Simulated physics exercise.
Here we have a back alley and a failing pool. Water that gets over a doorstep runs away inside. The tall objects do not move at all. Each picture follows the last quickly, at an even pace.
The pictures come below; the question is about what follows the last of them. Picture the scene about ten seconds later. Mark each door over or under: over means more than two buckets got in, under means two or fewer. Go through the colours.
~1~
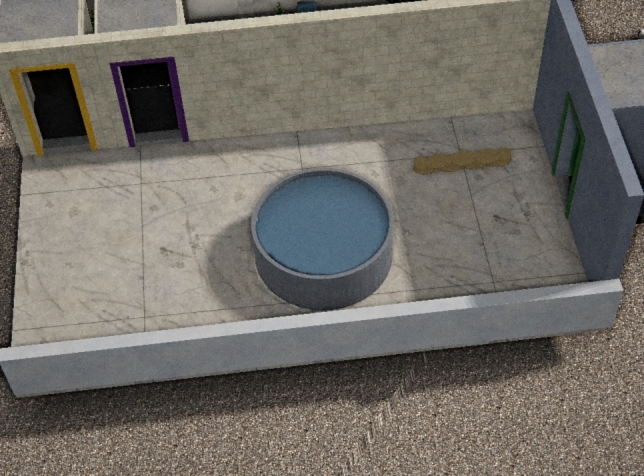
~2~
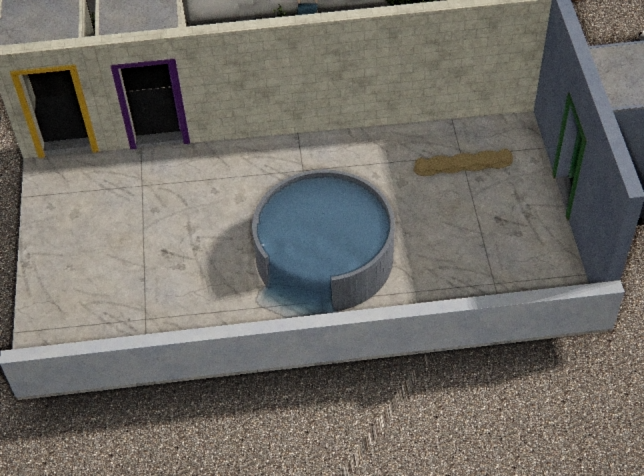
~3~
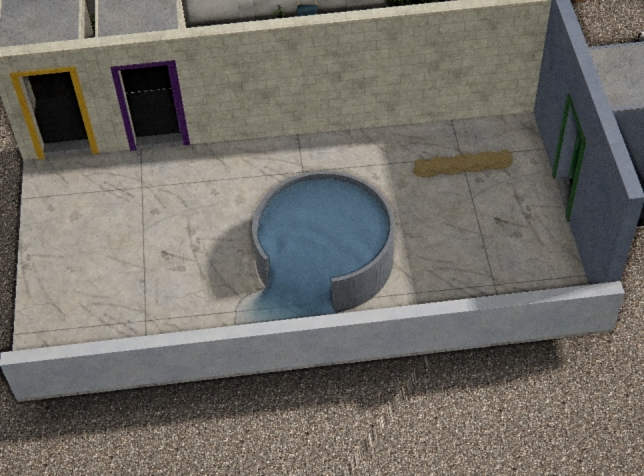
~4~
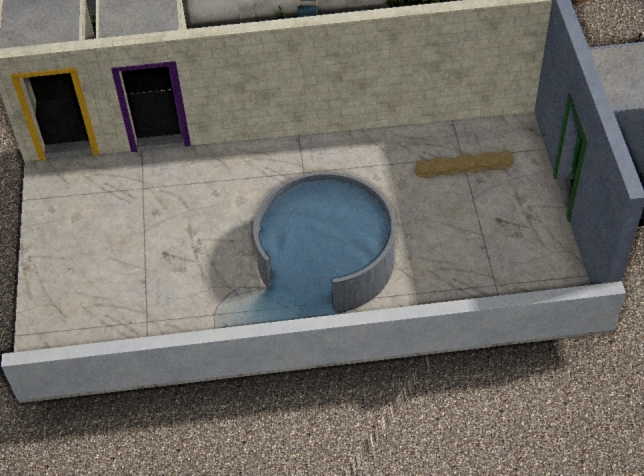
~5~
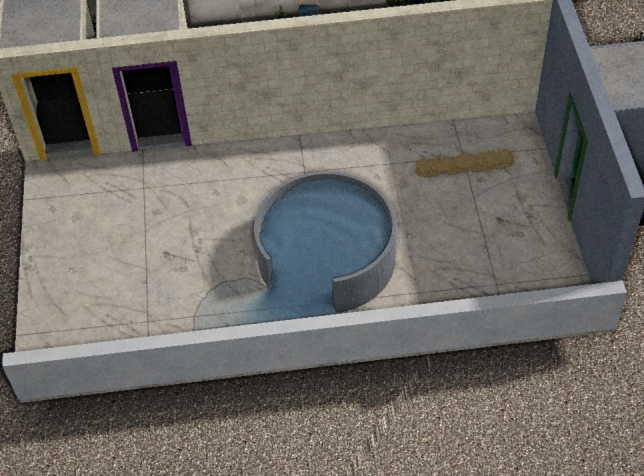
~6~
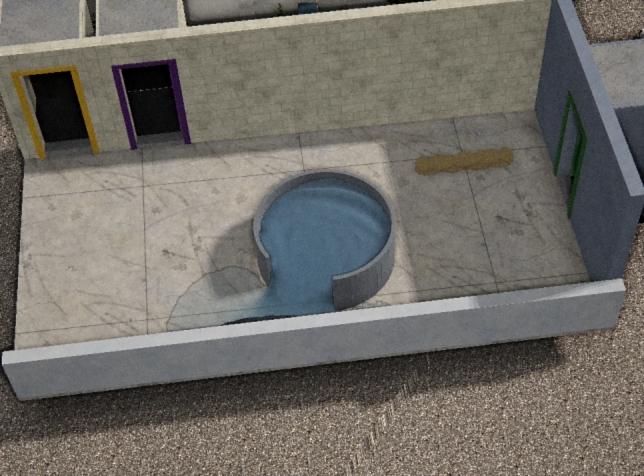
Purple door - under, green door - over, yellow door - under.
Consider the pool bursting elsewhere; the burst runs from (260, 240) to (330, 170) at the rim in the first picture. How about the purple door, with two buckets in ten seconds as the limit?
One by one: The purple door passes that mark.
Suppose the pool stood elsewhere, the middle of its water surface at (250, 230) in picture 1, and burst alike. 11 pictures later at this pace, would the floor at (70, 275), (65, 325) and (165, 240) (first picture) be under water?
Soaked, soaked, spared.
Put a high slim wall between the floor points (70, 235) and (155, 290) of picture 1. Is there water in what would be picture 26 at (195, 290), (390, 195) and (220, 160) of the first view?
Submerged; untouched; untouched.
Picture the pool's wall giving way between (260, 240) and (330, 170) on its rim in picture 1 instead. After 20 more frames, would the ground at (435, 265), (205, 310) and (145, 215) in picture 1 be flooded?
Respectively: Parched, parched and drenched.
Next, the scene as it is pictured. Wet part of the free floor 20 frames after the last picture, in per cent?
Some 55 in a hundred.
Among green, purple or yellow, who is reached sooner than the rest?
I'd say the green-painted one.
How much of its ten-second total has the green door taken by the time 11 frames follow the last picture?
It would be roughly 0 percent of the ten-second total.
A moment on, water covers 25 % of the floor; the purple door not reached, the green door not reached, the yellow door not reached.
Next, water covers 45 % of the floor; the purple door not reached, the green door not reached, the yellow door not reached.
Then, water covers 55 % of the floor; the purple door not reached, the green door under two buckets in, the yellow door wet at the sill, nothing in.
Later, water covers 65 % of the floor; the purple door wet at the sill, nothing in, the green door over two buckets in, the yellow door wet at the sill, nothing in.
In the end, water covers 90 % of the floor; the purple door wet at the sill, nothing in, the green door over two buckets in, the yellow door wet at the sill, nothing in.
